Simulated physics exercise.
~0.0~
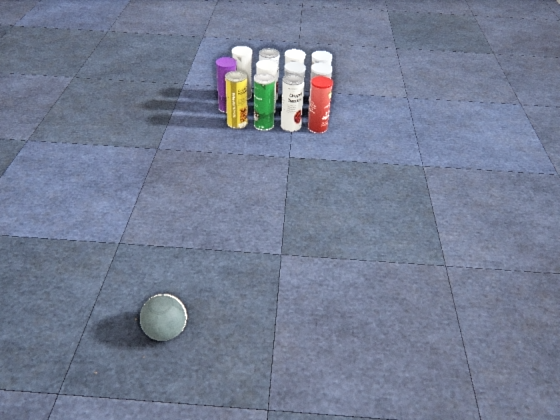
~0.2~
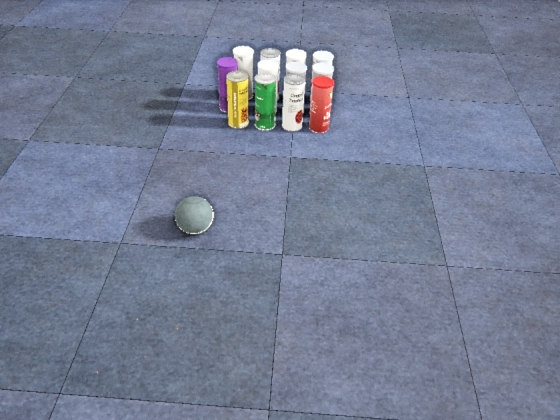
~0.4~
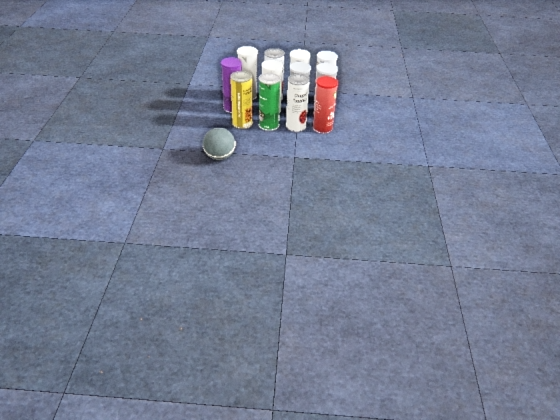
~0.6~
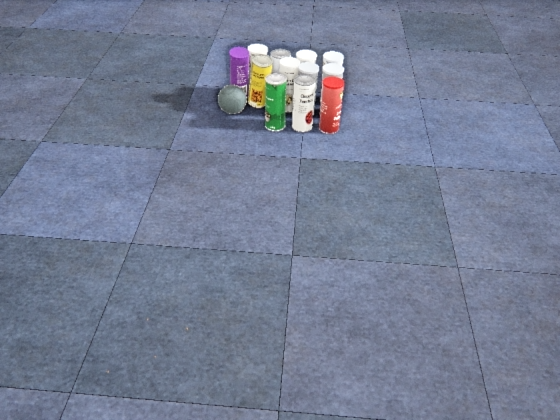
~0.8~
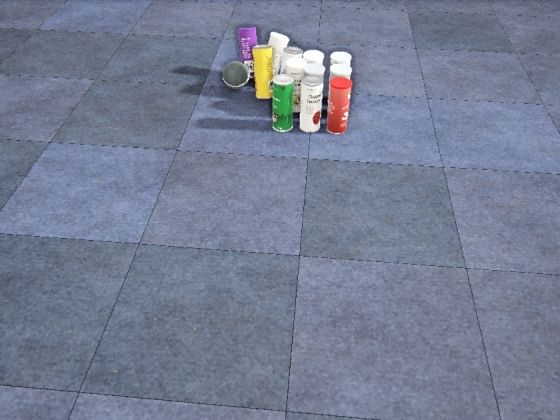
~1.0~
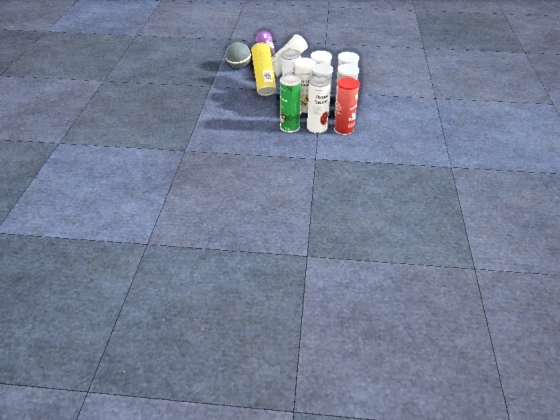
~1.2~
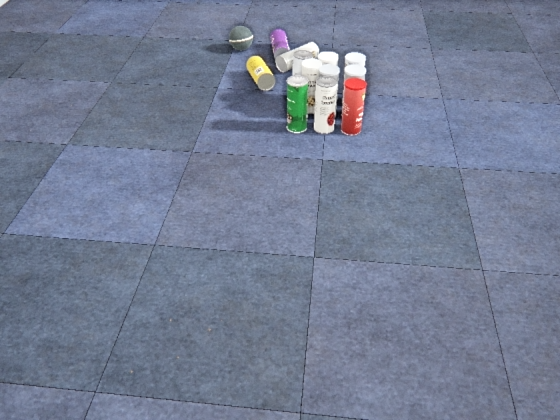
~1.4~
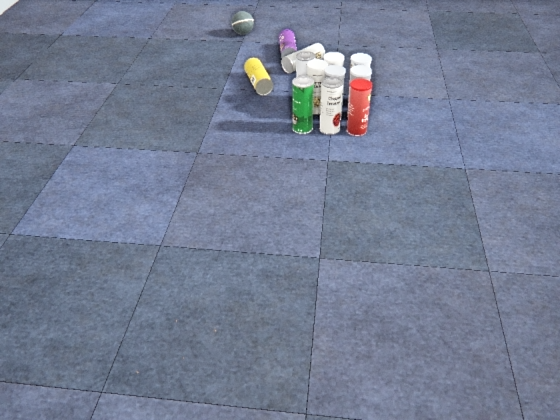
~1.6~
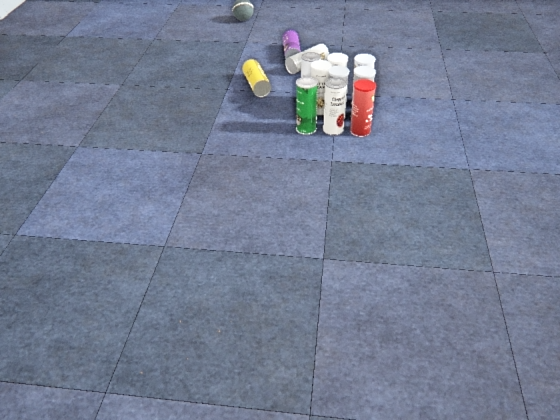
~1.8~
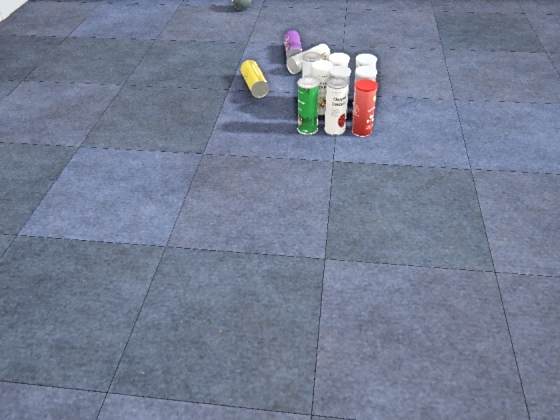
A cluster of upright canisters stood on a tiled floor as a gray ball rolled toward it and struck the left side, toppling the purple, the yellow and a white one, then rolled on away past them while the rest stayed standing.
